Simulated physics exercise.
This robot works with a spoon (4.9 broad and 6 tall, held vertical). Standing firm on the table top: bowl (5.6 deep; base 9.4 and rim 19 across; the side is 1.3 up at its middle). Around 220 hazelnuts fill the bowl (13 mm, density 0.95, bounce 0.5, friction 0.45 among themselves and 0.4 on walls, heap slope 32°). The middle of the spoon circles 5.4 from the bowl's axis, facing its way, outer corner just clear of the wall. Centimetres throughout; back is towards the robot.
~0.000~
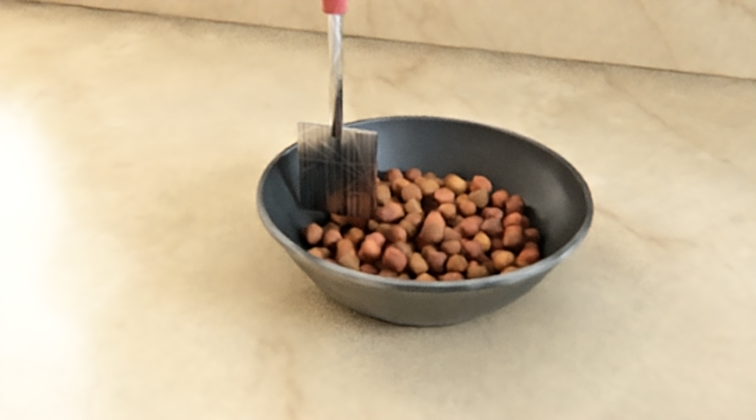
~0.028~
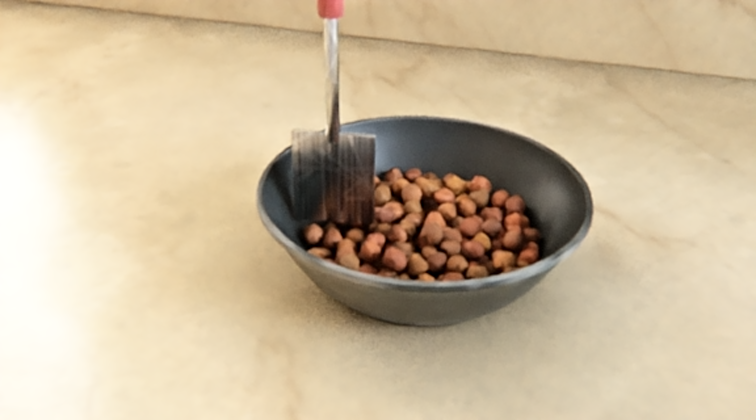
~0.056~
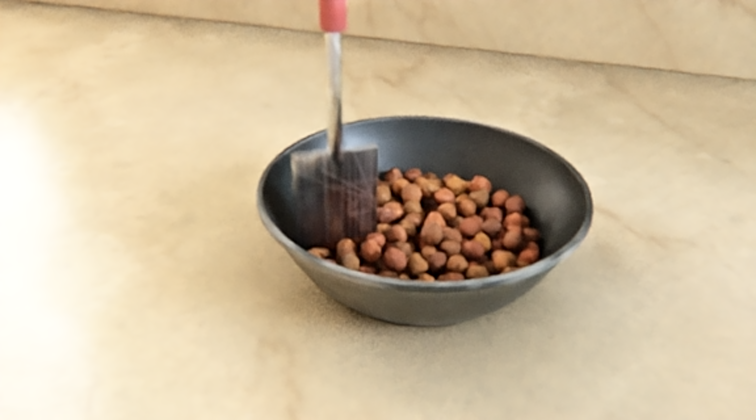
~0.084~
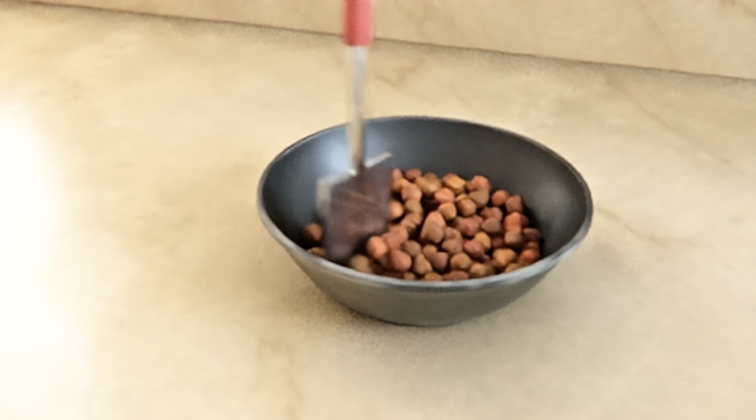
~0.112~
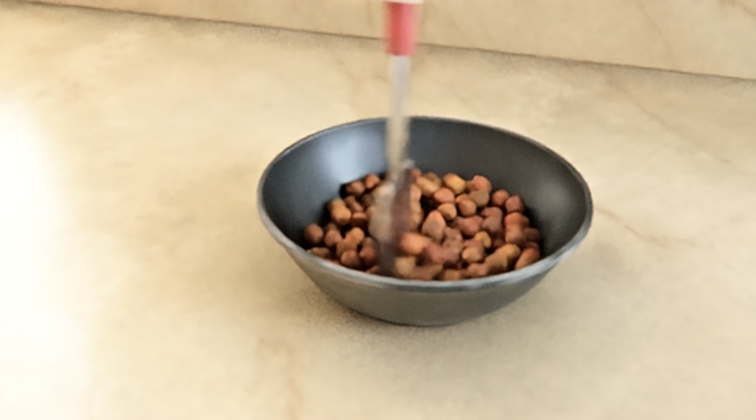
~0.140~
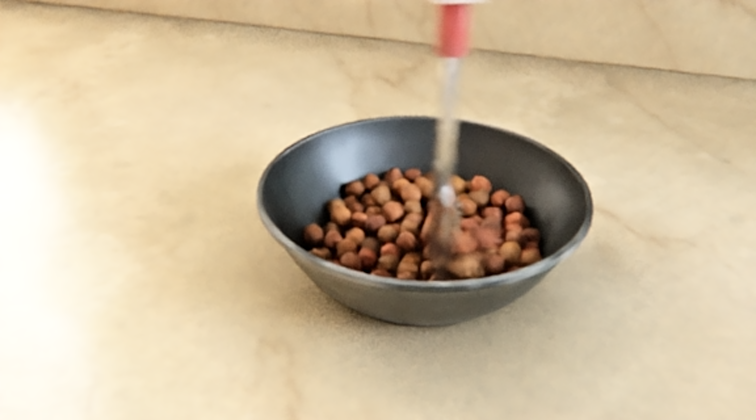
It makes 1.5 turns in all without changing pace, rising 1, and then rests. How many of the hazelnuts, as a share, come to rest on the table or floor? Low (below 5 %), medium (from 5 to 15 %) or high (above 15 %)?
On the table or floor the share is high, above 15 %.
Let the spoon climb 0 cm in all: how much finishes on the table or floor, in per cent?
About 30 per cent.
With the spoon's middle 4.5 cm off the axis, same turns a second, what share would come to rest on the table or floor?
In that case some 45 per cent.
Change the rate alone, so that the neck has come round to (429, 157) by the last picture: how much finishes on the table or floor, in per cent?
About 20 per cent.
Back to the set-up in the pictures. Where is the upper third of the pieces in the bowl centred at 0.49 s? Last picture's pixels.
At about (406, 258).
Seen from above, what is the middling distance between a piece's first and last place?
Some 2 cm.
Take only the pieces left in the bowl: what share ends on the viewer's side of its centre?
Roughly 50 per cent.
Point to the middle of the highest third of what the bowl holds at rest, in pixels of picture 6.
At about (428, 236).
After 0.31 s, 276° round, highest piece 9 above the table; 201 in the bowl, 2 on the table or floor, 13 in flight or on the tool.
After 0.49 s, 79° round, highest piece 8 above the table; 178 in the bowl, 25 on the table or floor, 13 in flight or on the tool.
After 0.78 s, 180° round, highest piece 4 above the table; 171 in the bowl, 45 on the table or floor.
After 1.48 s, 180° round, highest piece 3 above the table; 171 in the bowl, 45 on the table or floor.
In the end, 171 in the bowl, 45 on the table or floor. That is 21 % on the table or floor.
